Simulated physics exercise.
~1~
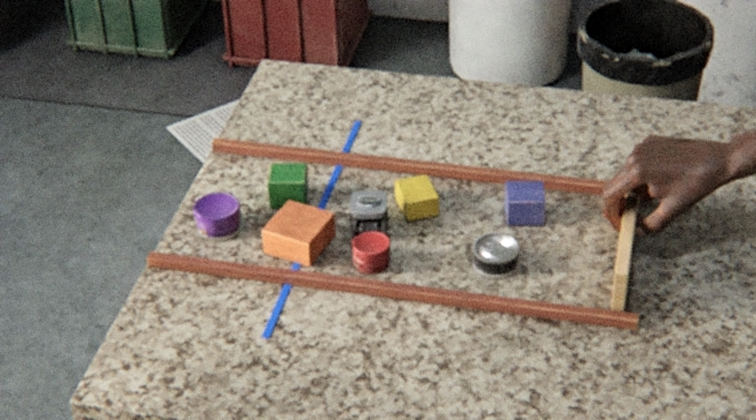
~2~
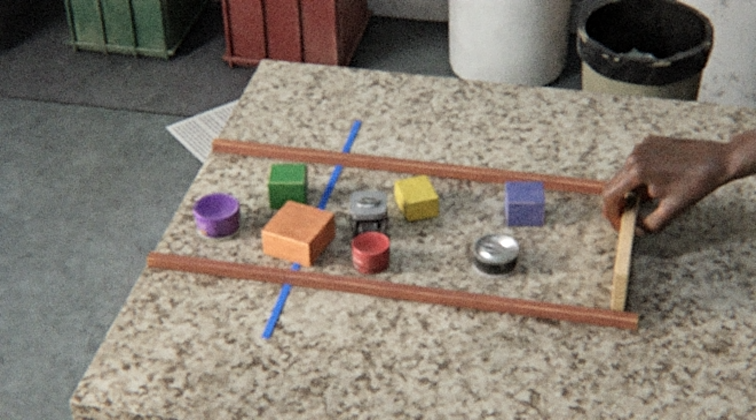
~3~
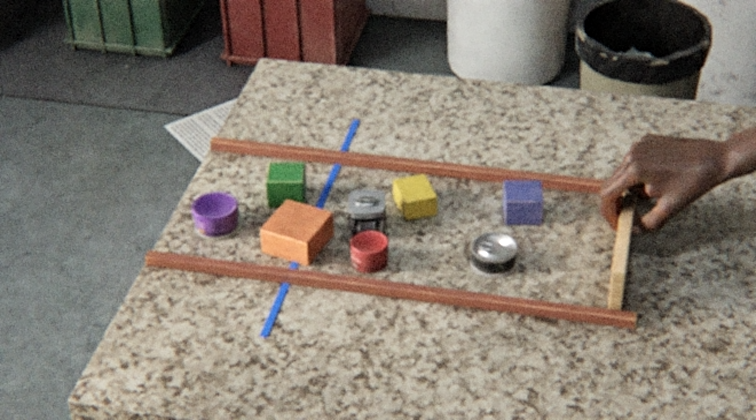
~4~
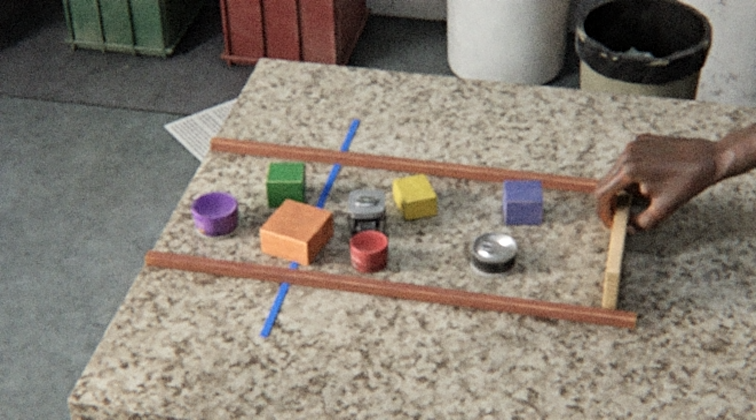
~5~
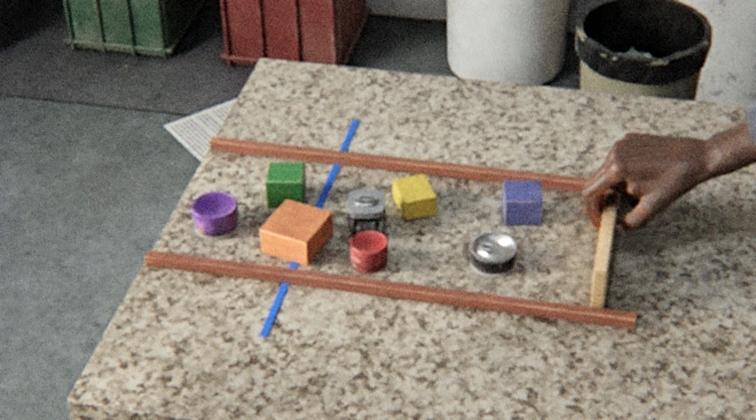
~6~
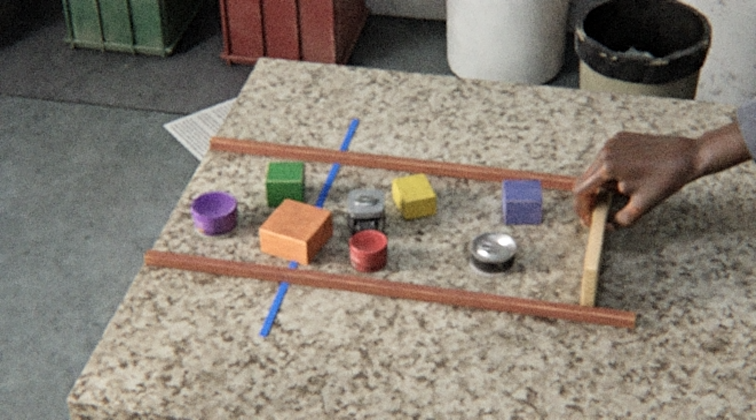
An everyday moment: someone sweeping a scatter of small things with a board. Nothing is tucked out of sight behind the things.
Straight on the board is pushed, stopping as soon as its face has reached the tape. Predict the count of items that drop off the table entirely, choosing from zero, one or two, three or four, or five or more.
The count is zero.
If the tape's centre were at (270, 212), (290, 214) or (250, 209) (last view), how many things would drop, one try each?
Taken one after another, the numbers are 1, 0 and 1.
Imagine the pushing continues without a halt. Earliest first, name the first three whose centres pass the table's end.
Going earliest first, it's the purple pot, next the green block, and after that the orange block.
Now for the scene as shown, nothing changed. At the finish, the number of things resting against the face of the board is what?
Contact count: 3.
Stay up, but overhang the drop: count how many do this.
I count 0 overhanging.
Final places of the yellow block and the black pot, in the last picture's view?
I'd put one at around (277, 171) and the other at around (286, 224).
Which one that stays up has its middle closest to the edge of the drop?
The purple pot winds up nearest.
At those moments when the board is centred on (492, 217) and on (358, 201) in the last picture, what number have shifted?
First position 2; second position 7.
Early on, none off yet; purple pot at rest near (215, 215); green block at rest near (286, 185); orange block at rest near (297, 231).
A while later, none off yet; purple pot at rest near (215, 215); green block moving near (282, 184); orange block travelled a little near (282, 230).
Finally, the number that fall off is zero.
